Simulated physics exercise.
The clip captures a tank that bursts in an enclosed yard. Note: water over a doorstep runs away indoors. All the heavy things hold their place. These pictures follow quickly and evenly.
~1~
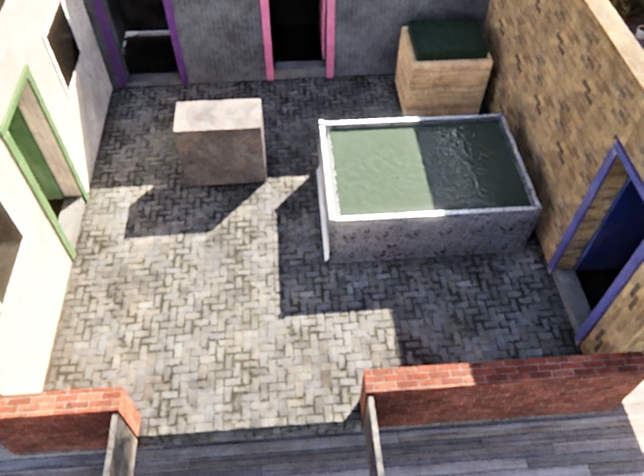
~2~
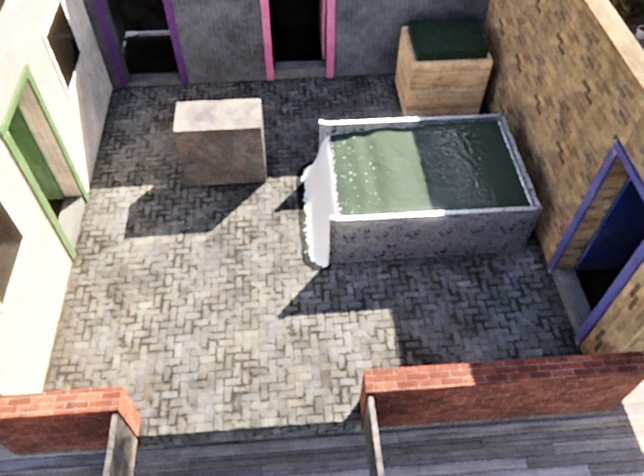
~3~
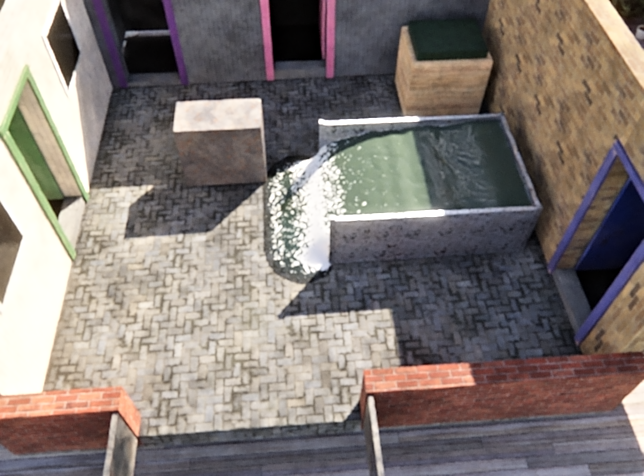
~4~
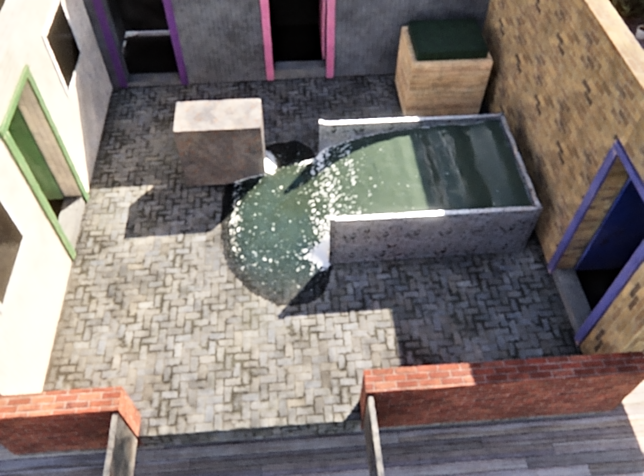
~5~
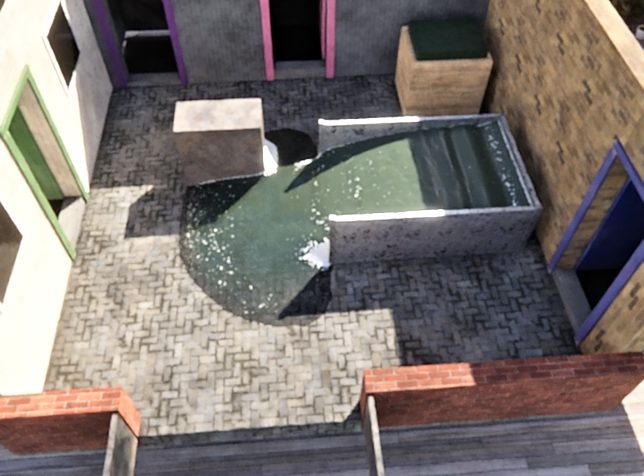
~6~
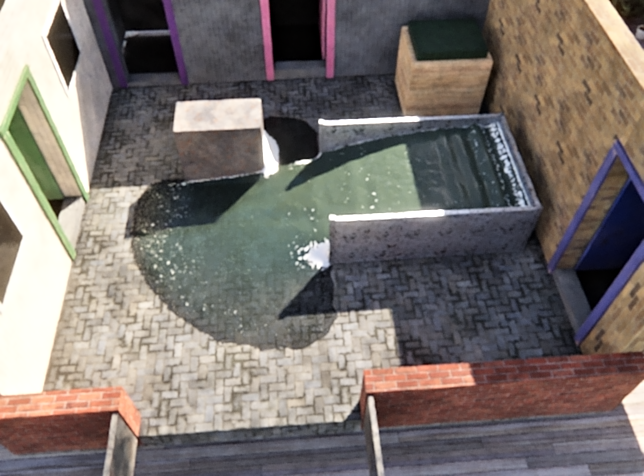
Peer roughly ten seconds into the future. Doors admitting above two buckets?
Most likely the green door gets too much water. Most likely the blue door gets two buckets or less. Most likely the pink door gets two buckets or less. Most likely the purple door gets too much water.
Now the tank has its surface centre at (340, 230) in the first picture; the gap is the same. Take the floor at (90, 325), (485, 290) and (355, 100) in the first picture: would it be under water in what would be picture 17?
Going through them in turn: Waterlogged, still bare and still bare.
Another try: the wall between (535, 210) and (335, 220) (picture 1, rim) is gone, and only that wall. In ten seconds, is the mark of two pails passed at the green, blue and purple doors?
The green door falls short; the blue door exceeds the mark; the purple door exceeds the mark.
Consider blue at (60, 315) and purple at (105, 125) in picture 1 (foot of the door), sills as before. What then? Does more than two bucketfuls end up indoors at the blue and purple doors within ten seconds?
Note: Blue door beats the limit, purple door beats the limit.
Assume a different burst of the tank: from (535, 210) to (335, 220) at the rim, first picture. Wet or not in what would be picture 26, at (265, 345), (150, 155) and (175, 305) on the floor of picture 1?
Taking the points in order: Swamped, unwetted and swamped.
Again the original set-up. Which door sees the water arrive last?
That would be the one in blue.
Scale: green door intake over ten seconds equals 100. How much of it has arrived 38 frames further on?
Working it through, I arrive at 100 %.
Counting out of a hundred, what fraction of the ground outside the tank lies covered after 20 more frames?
My guess is around 65 in a hundred.
A moment on, water covers 45 % of the floor; the green door over two buckets in, the blue door not reached, the pink door wet at the sill, nothing in, the purple door not reached.
Next, water covers 55 % of the floor; the green door far over two buckets in, the blue door not reached, the pink door wet at the sill, nothing in, the purple door wet at the sill, nothing in.
Then, water covers 65 % of the floor; the green door far over two buckets in, the blue door not reached, the pink door wet at the sill, nothing in, the purple door under two buckets in.
Later, water covers 95 % of the floor; the green door far over two buckets in, the blue door wet at the sill, nothing in, the pink door wet at the sill, nothing in, the purple door far over two buckets in.
In the end, water covers 100 % of the floor; the green door far over two buckets in, the blue door wet at the sill, nothing in, the pink door wet at the sill, nothing in, the purple door far over two buckets in.
